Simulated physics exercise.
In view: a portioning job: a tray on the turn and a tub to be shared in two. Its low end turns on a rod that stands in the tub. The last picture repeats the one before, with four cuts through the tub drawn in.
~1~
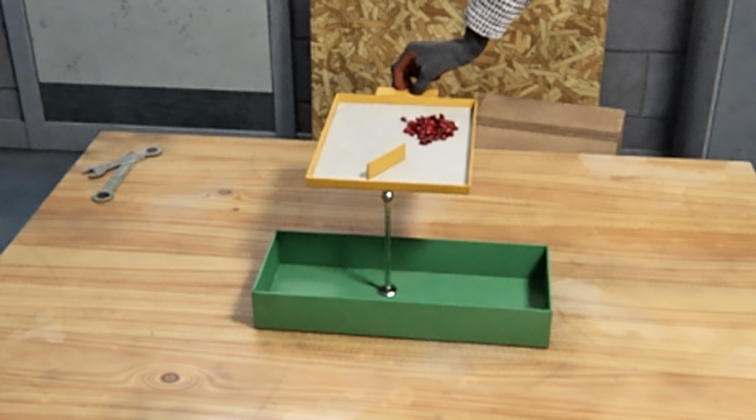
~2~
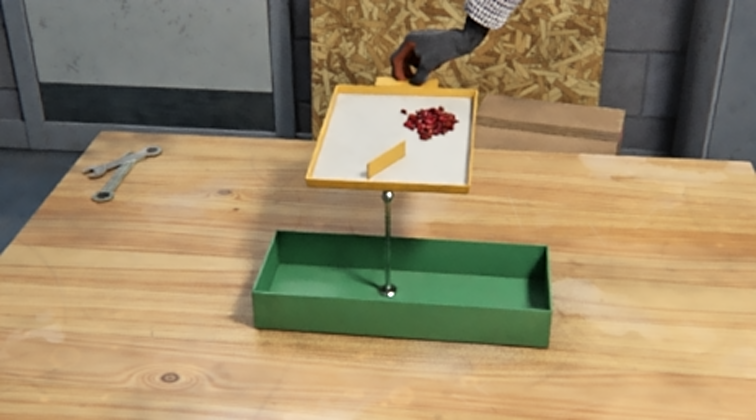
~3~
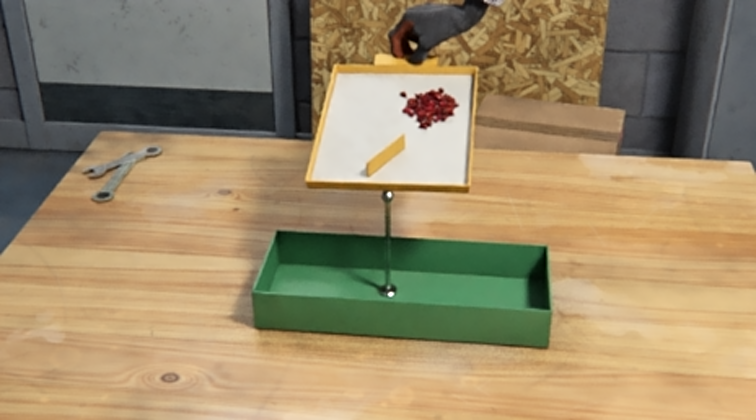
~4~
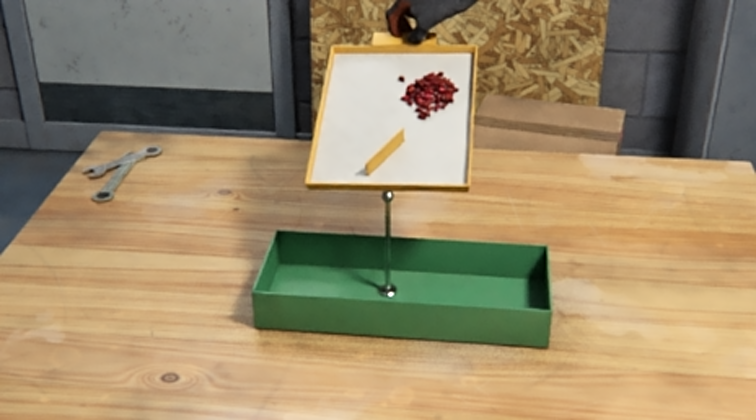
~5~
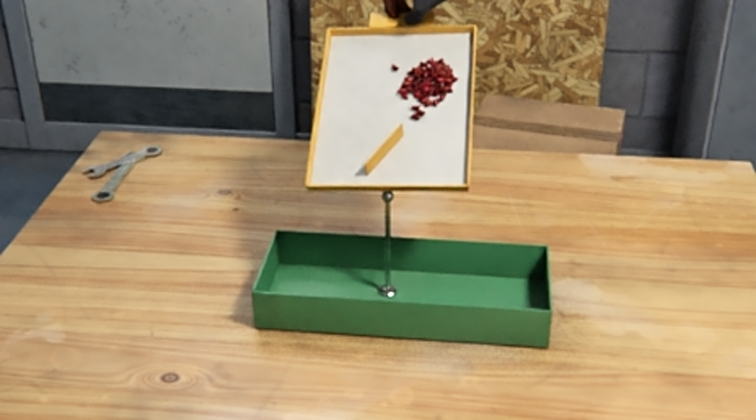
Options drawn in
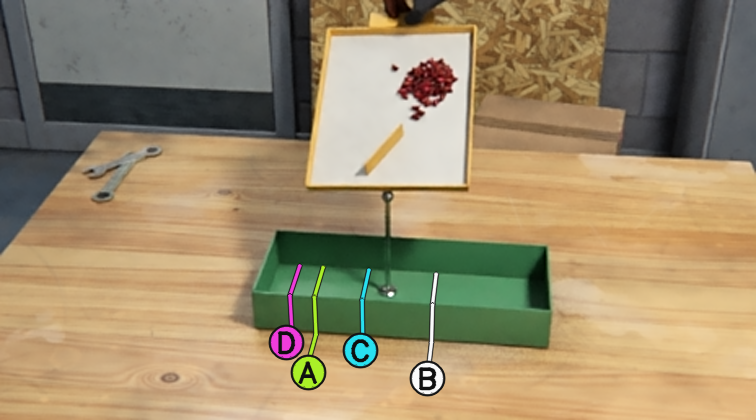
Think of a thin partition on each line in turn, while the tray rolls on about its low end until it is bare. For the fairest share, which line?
It is C.
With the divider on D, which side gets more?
The right side.
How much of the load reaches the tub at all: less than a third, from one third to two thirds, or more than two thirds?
It is more than two thirds.
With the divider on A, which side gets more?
Right.
On the marked copy, line A crosses the front rim at (314, 296); line B crosses the front rim at (432, 303); line C crosses the front rim at (362, 299); line D crosses the front rim at (290, 294).
If A is chosen, of what is caught, a small share on the left of the divider, the bulk on the right.
If B is chosen, of what is caught, all but a few on the left of the divider, a small share on the right.
If C is chosen, of what is caught, close to a third on the left of the divider, close to two thirds on the right.
If D is chosen, of what is caught, only a few on the left of the divider, all but a few on the right.
